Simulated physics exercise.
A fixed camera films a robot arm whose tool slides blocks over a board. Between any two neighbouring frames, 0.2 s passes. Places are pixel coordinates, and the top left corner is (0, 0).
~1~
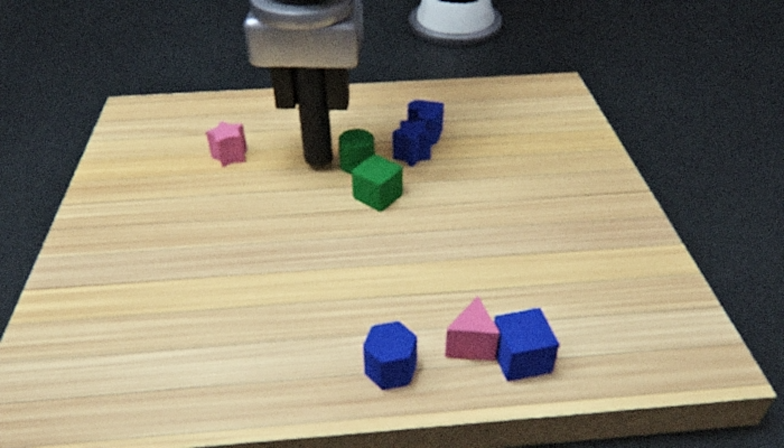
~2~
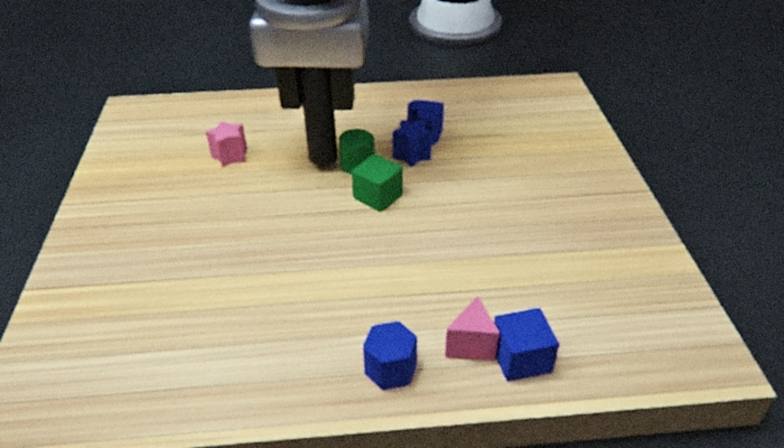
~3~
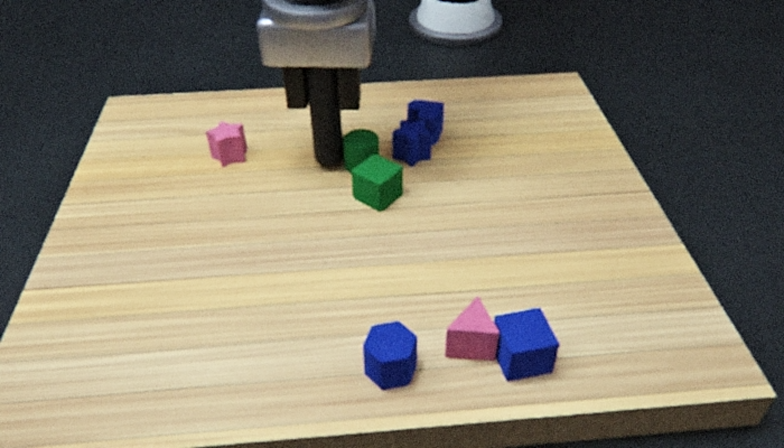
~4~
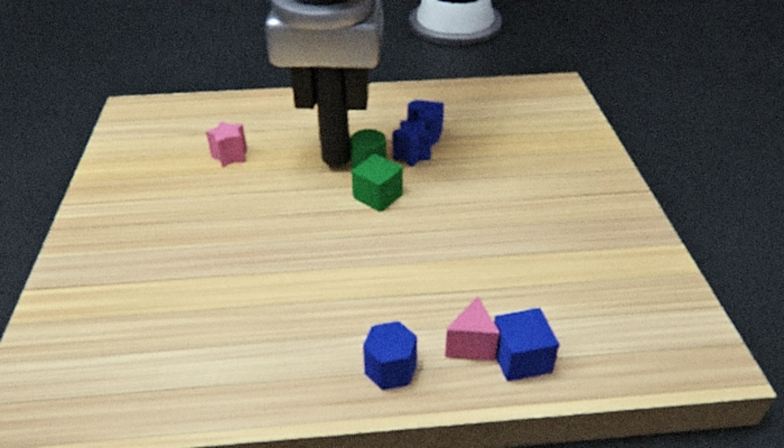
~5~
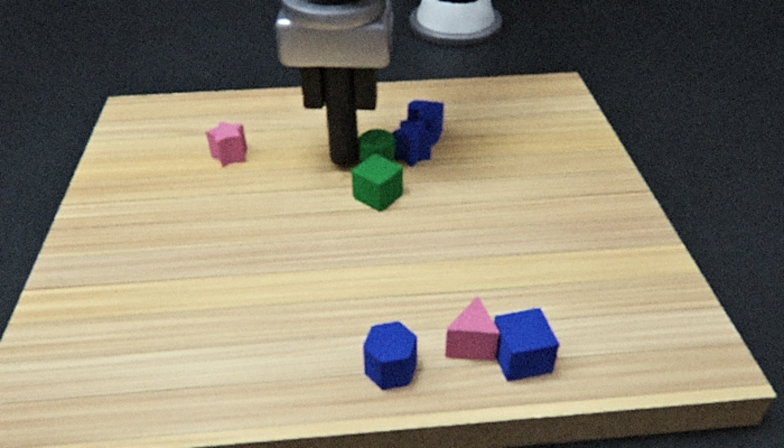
The clip shows colored blocks on a wooden board as a dark robotic tool moves slightly right, then nudges a green cylinder a short way toward a blue star-shaped block, while the other blocks stay still.
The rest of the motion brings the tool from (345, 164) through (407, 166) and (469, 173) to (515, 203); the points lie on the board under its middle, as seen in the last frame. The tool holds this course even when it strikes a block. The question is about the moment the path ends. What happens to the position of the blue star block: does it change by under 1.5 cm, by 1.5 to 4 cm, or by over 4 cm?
By the end of the path, it will have gone past 4 cm.
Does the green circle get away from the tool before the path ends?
It seems not.
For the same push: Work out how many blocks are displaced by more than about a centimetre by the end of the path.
The push moves two blocks more than 1 cm.
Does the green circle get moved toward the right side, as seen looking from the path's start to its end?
Short answer: Yes.
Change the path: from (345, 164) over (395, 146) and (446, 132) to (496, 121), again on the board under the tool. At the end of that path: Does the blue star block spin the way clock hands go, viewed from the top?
No, that is not how it ends up.
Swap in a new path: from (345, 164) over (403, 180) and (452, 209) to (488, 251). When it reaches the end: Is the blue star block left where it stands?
Answer: No.
What follows on the original path. One third of the way, tool at (408, 159); green circle at (439, 146); blue star block at (446, 128), turned 95° anticlockwise.
Two thirds of the way, tool at (471, 166); green circle at (496, 162); blue star block at (463, 126).
At the end, tool at (516, 196); green circle at (543, 195); green square still; blue star block at (463, 126), turned 170° anticlockwise.
